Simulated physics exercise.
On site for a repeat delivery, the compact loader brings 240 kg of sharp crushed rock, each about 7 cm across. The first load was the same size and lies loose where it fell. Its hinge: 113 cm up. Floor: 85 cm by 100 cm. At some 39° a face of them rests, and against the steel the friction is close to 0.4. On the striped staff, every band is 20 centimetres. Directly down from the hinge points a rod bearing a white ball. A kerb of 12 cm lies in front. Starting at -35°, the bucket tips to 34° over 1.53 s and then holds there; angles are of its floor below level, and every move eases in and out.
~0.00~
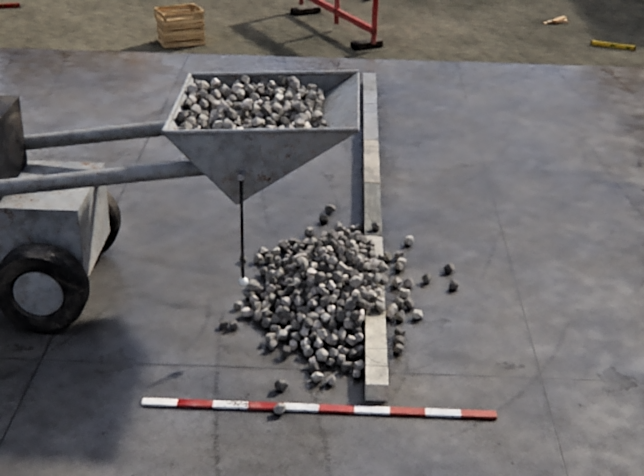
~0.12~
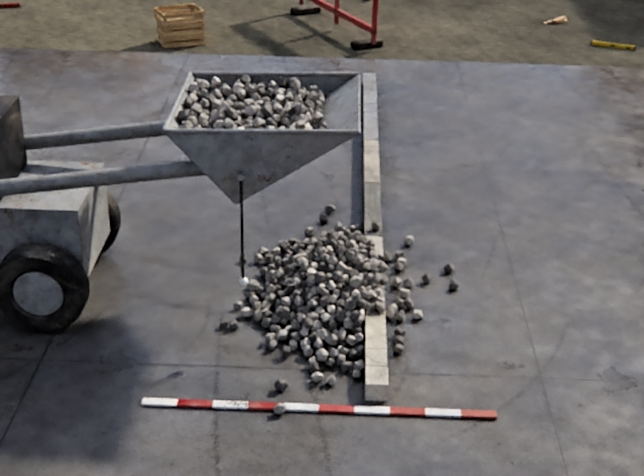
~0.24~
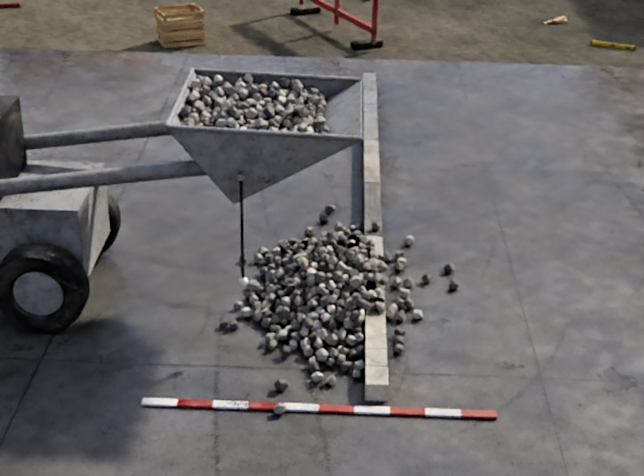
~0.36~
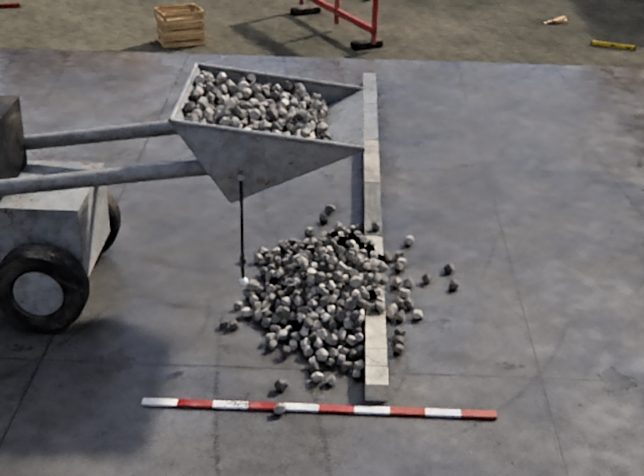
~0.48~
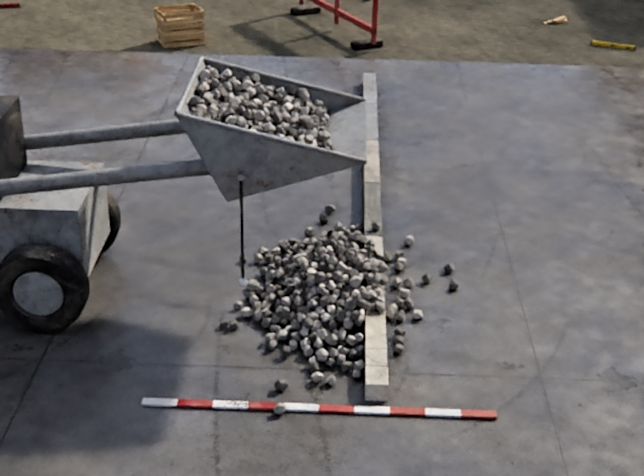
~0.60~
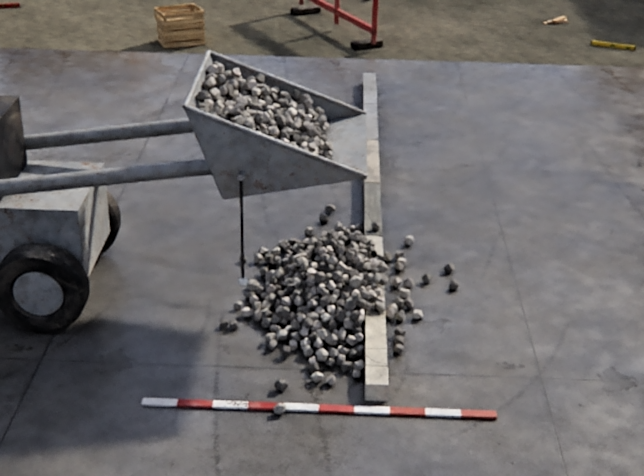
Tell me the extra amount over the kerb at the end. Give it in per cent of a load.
76 per cent.
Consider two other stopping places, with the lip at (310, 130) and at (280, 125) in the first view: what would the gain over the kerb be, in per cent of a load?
I'd say close to 20 per cent for one and close to 5 per cent for the other, in that order.
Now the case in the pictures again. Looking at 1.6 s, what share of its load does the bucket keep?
Roughly 75 parts in a hundred of the load.
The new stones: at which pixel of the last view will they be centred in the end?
Their middle rests near (409, 287).
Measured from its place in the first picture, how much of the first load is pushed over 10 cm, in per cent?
Near 0 per cent, I reckon.
After 1.1 s the floor is at 23°; in per cent of one load, 100 in the bucket, 97 on this side of the kerb, 3 over the kerb; the foremost stones are at (423, 283).
After 1.6 s the floor is at 34°; in per cent of one load, 75 in the bucket, 121 on this side of the kerb, 4 over the kerb; the foremost stones are at (423, 283).
After 2.0 s the floor is at 34°; in per cent of one load, 29 in the bucket, 138 on this side of the kerb, 33 over the kerb; the foremost stones are at (454, 295).
After 4.4 s the floor is at 34°; in per cent of one load, 0 in the bucket, 121 on this side of the kerb, 79 over the kerb; the foremost stones are at (536, 313). Net gain over the kerb, 76.
